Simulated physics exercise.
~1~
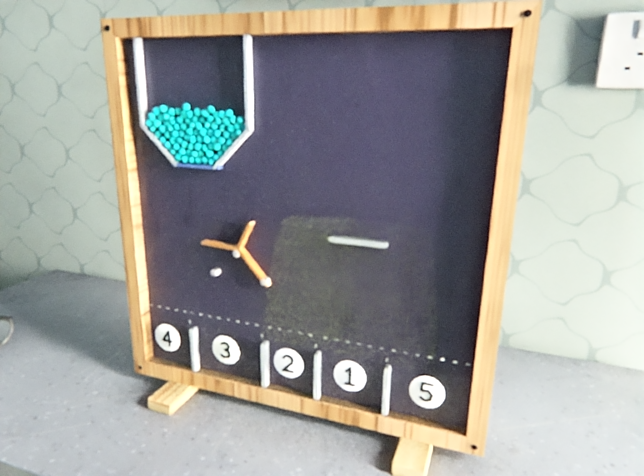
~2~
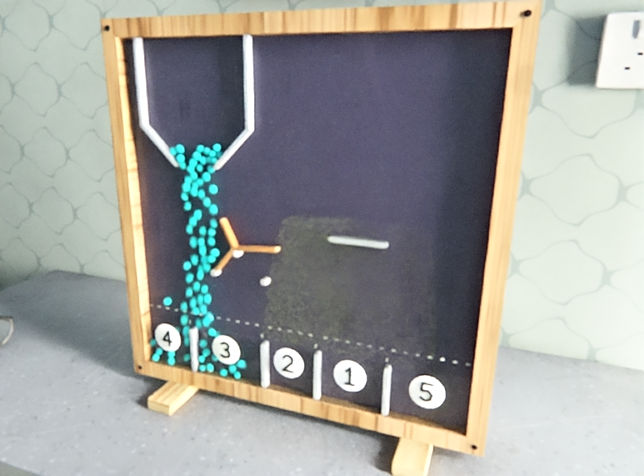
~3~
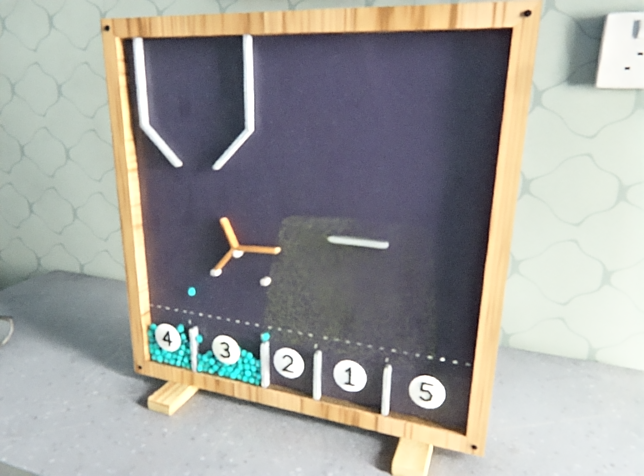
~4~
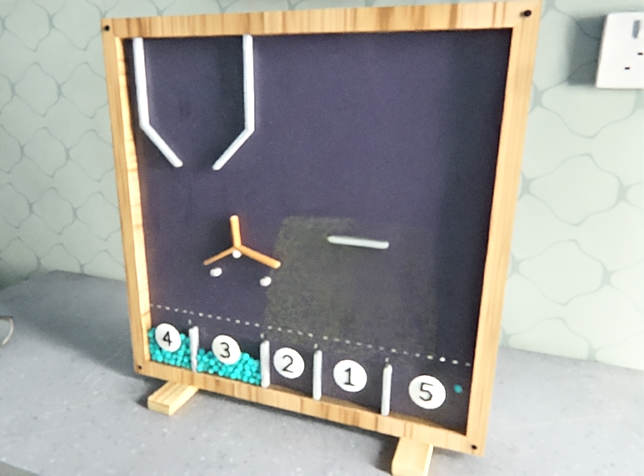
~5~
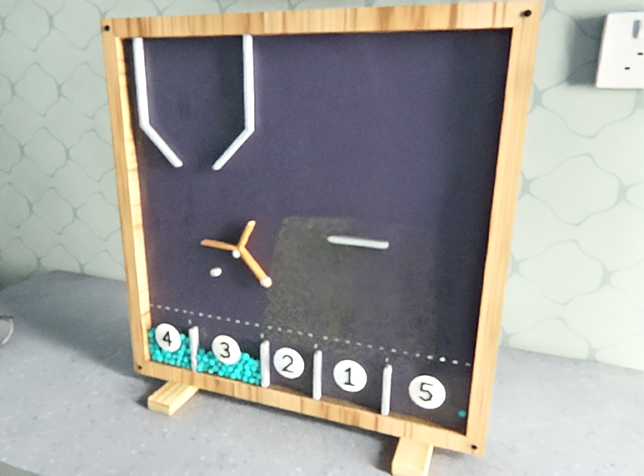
The footage shows turquoise beads pouring from a hopper in an upright wood-framed box, past a three-armed orange rocker that tips and later swings back. They settle in the two leftmost bins, while one stray bead ends up in the far-right bin and the two between stay empty.
